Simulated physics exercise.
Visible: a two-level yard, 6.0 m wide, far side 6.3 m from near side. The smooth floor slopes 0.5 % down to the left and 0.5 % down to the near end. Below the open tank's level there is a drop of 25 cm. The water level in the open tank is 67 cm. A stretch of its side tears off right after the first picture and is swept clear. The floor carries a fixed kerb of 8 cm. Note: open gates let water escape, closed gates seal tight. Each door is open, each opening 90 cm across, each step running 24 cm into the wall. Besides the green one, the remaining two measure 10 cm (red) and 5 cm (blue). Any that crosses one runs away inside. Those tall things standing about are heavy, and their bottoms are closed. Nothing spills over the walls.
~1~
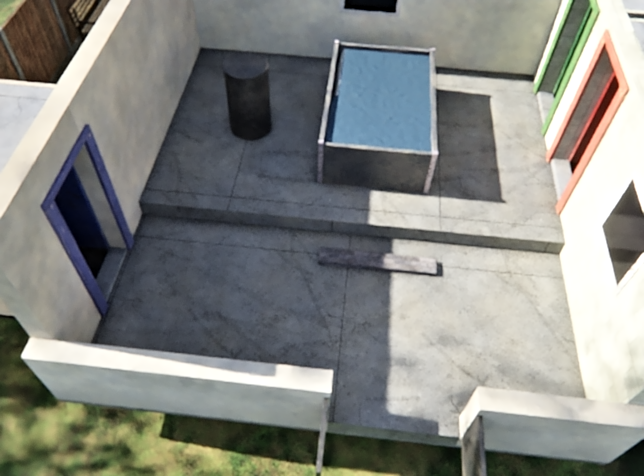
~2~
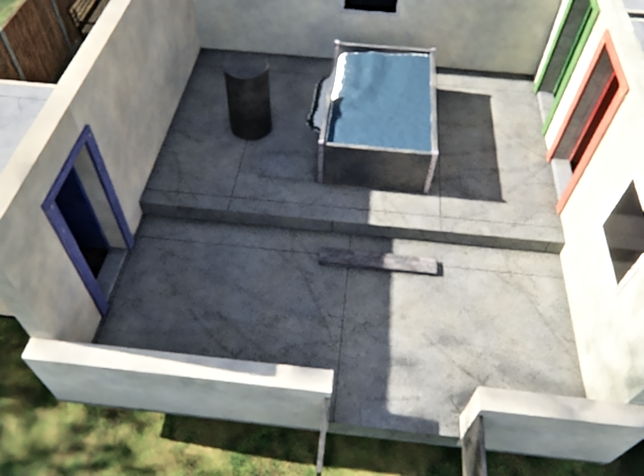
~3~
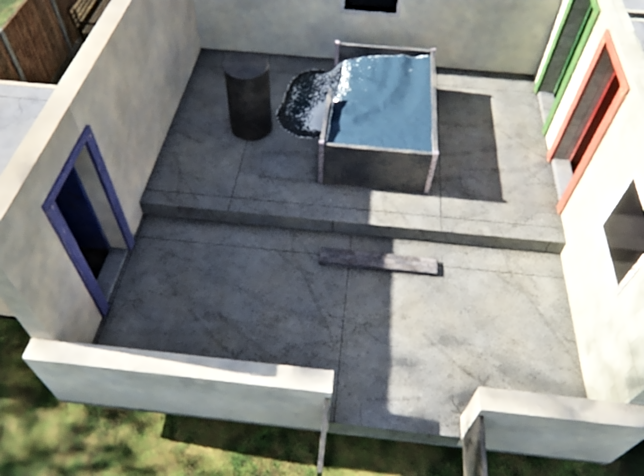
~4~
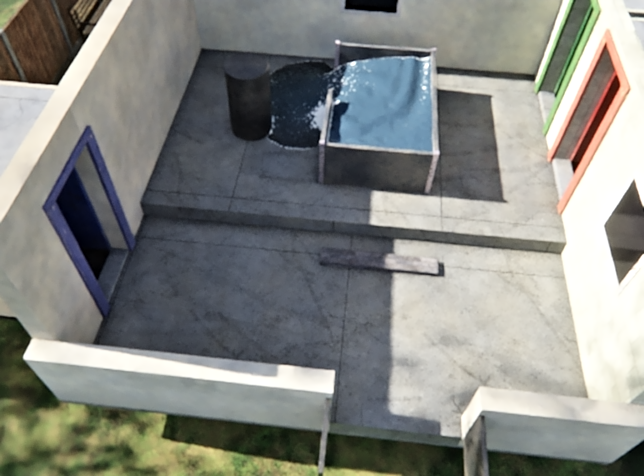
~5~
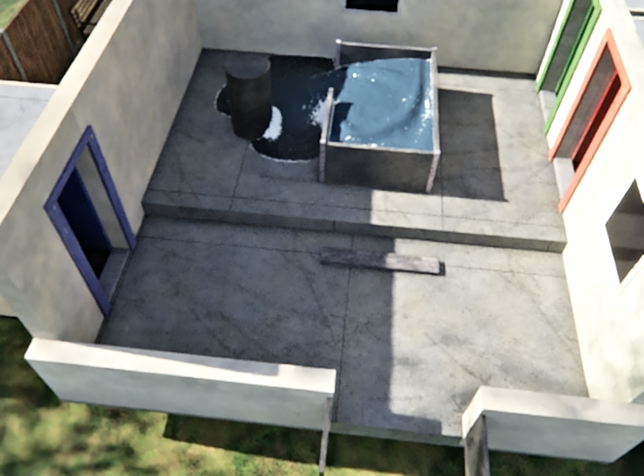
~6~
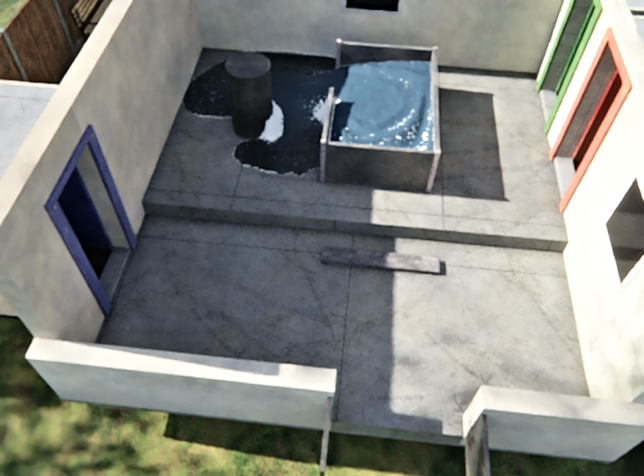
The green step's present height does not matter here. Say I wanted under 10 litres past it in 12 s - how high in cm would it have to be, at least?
You would need about 6.5 cm.
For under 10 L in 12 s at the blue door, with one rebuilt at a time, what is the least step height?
Blue: Roughly 10.0 cm.
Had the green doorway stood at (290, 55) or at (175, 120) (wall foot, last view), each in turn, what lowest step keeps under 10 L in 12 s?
First place around 23 cm, second around 24 cm.
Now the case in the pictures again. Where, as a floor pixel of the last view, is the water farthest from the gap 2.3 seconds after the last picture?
The farthest wet point sits near (90, 360) in the last view.
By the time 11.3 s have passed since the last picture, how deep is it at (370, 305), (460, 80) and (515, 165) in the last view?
Taking the spots in order: About 6, 2 and 2 centimetres.
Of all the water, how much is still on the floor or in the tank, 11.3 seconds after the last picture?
Water still present: Approx. 88 %.
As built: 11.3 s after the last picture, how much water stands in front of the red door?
Roughly 2.0 cm deep.
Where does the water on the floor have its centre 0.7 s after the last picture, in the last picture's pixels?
The water's centre is at about (330, 114).
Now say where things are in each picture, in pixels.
In the first picture, still water, 67 cm deep, in the open tank at (381, 97); the green door at (562, 60) is dry.
In the second picture, the gap is at (334, 93), the front 0.3 m out at (314, 125); the back of the open tank holds 67 cm.
In the third picture, the gap is at (334, 94), the front 0.8 m out at (283, 118); the back of the open tank holds 67 cm.
In the fourth picture, water pours out at (335, 96) and has run 1.3 m, to a hidden place; about 9 cm deep outside, 63 cm at the back.
In the fifth picture, water pours out at (335, 95) and has run 1.9 m, to (221, 105); about 7 cm deep outside, 56 cm at the back.
In the sixth picture, the front is at (188, 97), 2.5 m from the gap at (336, 94); 4.5 m2 of floor is wet, 57 cm left at the back; 3.6 m in a straight line remain to the green door at (565, 58).
Then, 0.7 s after the last picture water covers 20 % of the floor, deepest (54 cm) near (212, 53); it has not reached the green door.
Then, 2.3 s after the last picture water covers 40 % of the floor, deepest (38 cm) near (257, 110); it has not reached the green door.
Then, 11.3 s after the last picture water covers 95 % of the floor, deepest (12 cm) near (577, 427); 4 cm at the green door, 3 litres in over its 8 cm step.
At the green door as built, the water peaked near 9 cm, 5.5 s after the last picture.
Run again over the same 12 s with other heights there, 19 litres in over 5 cm, 7 litres over 7 cm. The limit of 10 litres is kept from about 6.5 cm up.
